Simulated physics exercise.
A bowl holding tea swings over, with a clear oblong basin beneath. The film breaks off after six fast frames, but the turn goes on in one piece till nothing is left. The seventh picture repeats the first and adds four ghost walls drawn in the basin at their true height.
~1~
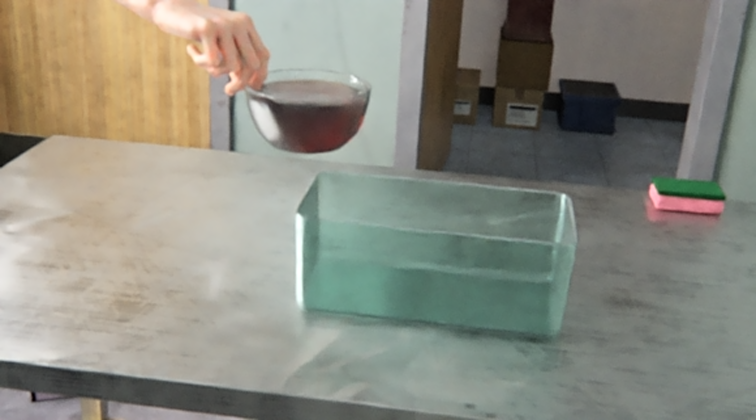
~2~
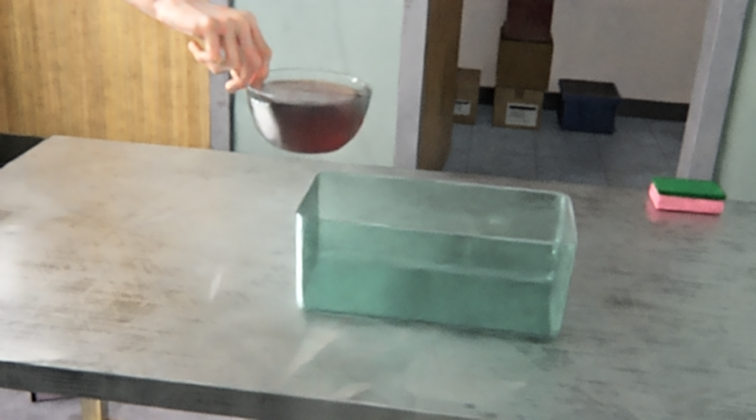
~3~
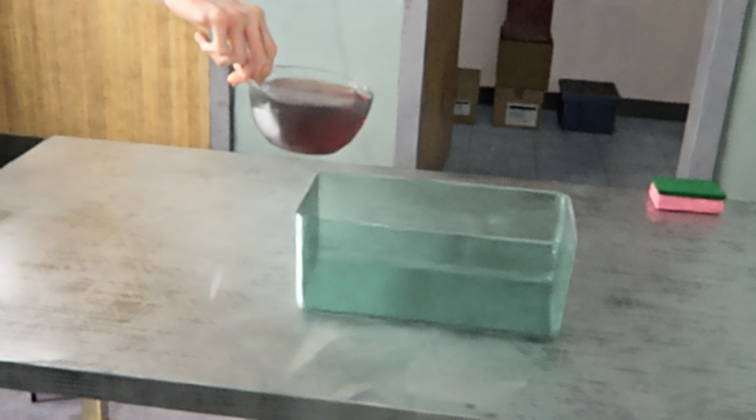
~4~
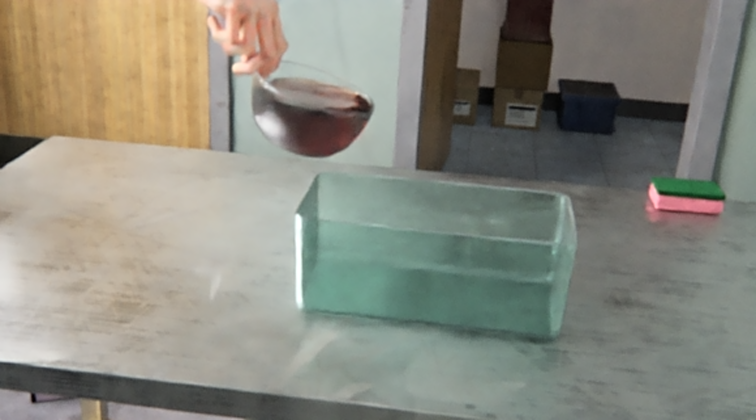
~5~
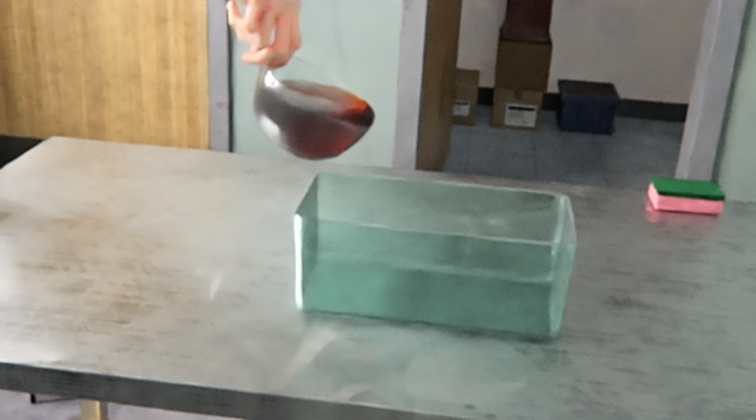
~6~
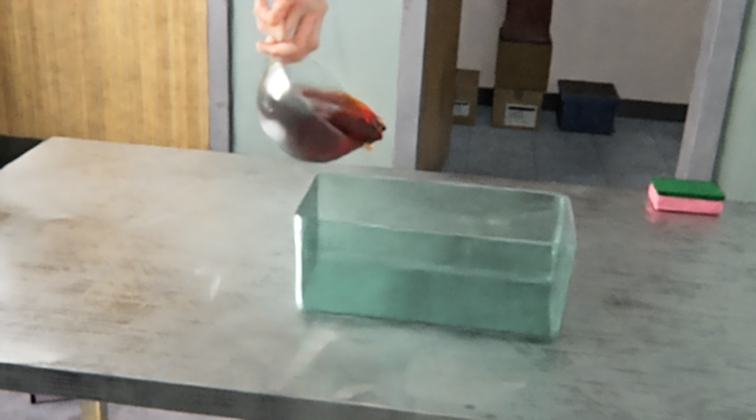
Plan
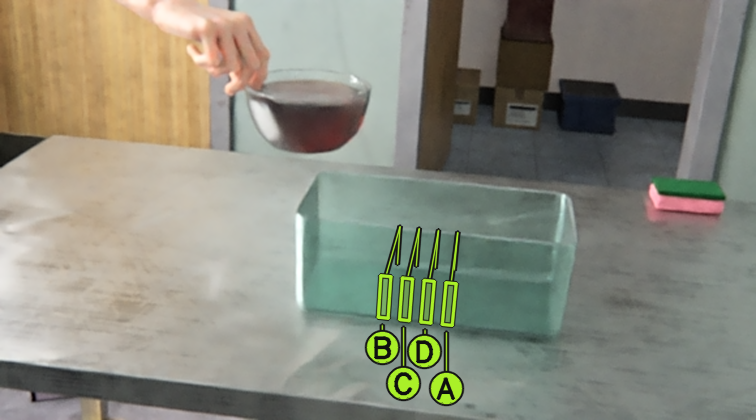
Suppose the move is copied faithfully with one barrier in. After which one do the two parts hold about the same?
B.
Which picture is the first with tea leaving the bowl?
Picture 5.
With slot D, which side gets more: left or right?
The left one.
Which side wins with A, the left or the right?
The left side.
In lime, A at (446, 332); B at (382, 325); C at (403, 327); D at (424, 329).
For slot A, about 82 % ends left of the wall and 12 % right of it; 6 % is lost outside.
For slot B, about 52 % ends left of the wall and 46 % right of it.
For slot C, about 79 % ends left of the wall and 15 % right of it; 6 % is lost outside.
For slot D, about 85 % ends left of the wall and 11 % right of it; 4 % is lost outside.
